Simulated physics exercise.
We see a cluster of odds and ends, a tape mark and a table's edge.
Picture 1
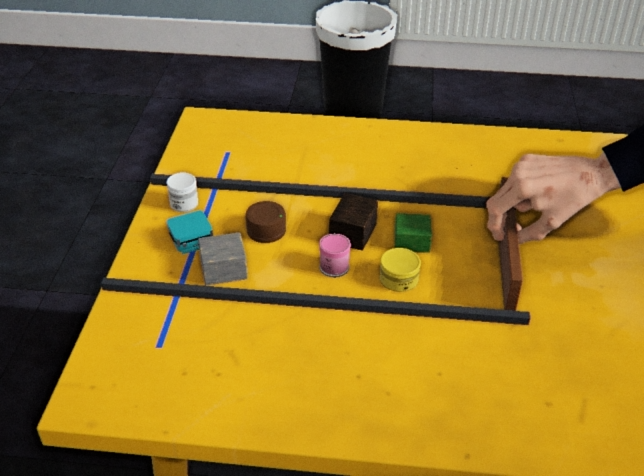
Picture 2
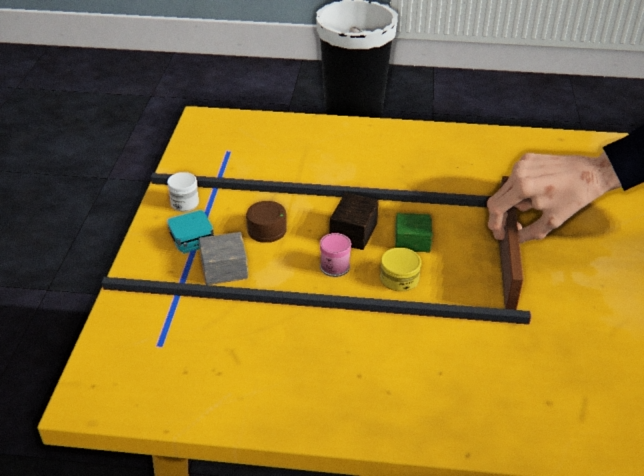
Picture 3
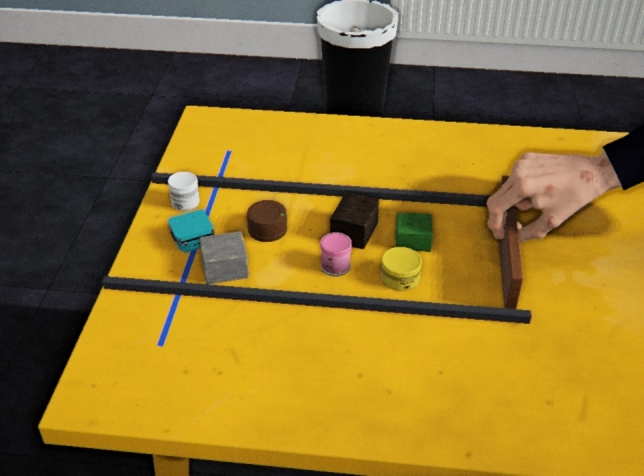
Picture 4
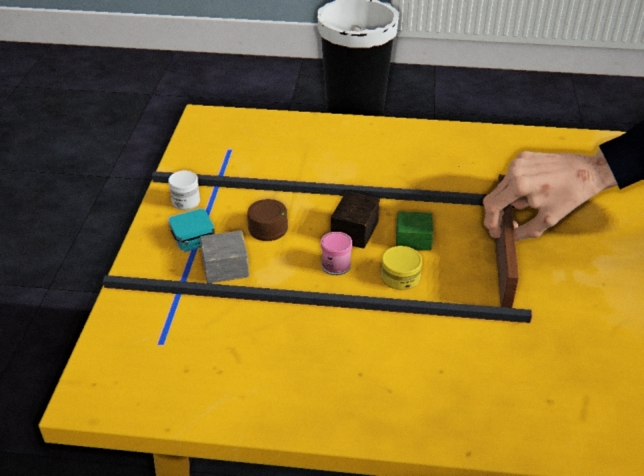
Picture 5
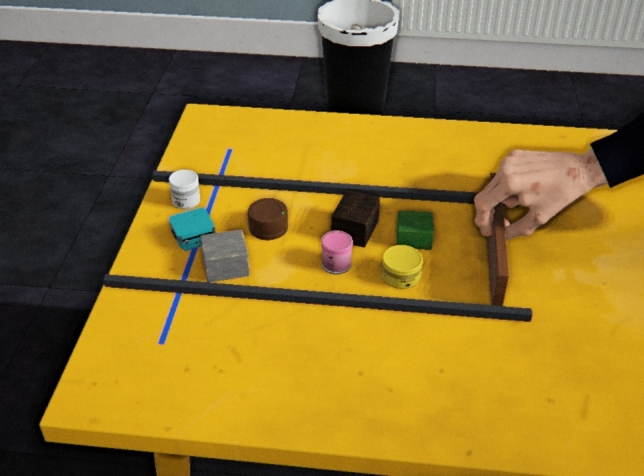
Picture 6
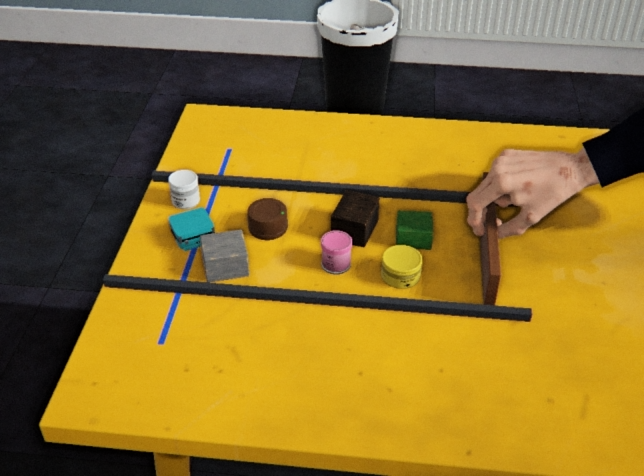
A hand at the right slid an upright brown board slightly left between two dark rails on a yellow table, while the small tubs, blocks and other bits near the blue tape line stayed put.
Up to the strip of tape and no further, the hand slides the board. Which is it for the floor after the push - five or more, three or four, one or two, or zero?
Count off: Fewer than three, some.
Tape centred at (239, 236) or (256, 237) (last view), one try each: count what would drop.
Counts: 0, 0.
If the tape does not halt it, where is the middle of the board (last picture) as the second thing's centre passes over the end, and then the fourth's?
I'd say close to (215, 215), then close to (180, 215).
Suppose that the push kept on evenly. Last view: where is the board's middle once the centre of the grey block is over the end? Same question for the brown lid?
The grey block puts it at (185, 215), the brown lid at (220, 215).
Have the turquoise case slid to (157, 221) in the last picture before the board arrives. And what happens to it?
In that case it plunges.
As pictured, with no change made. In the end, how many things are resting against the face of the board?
Result: 2 in all.
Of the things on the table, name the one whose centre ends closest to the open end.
Result - the grey block.
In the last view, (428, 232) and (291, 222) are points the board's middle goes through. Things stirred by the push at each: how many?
1 by the first point, 7 by the second.
Early on, none off yet; white tub at rest near (185, 190); turquoise case at rest near (192, 230); grey block at rest near (225, 256).
A while later, none off yet; white tub at rest near (185, 190); turquoise case travelled about its own width near (170, 233); grey block moving near (213, 257).
Finally, the number that fall off is one or two; lost, brown lid and turquoise case.
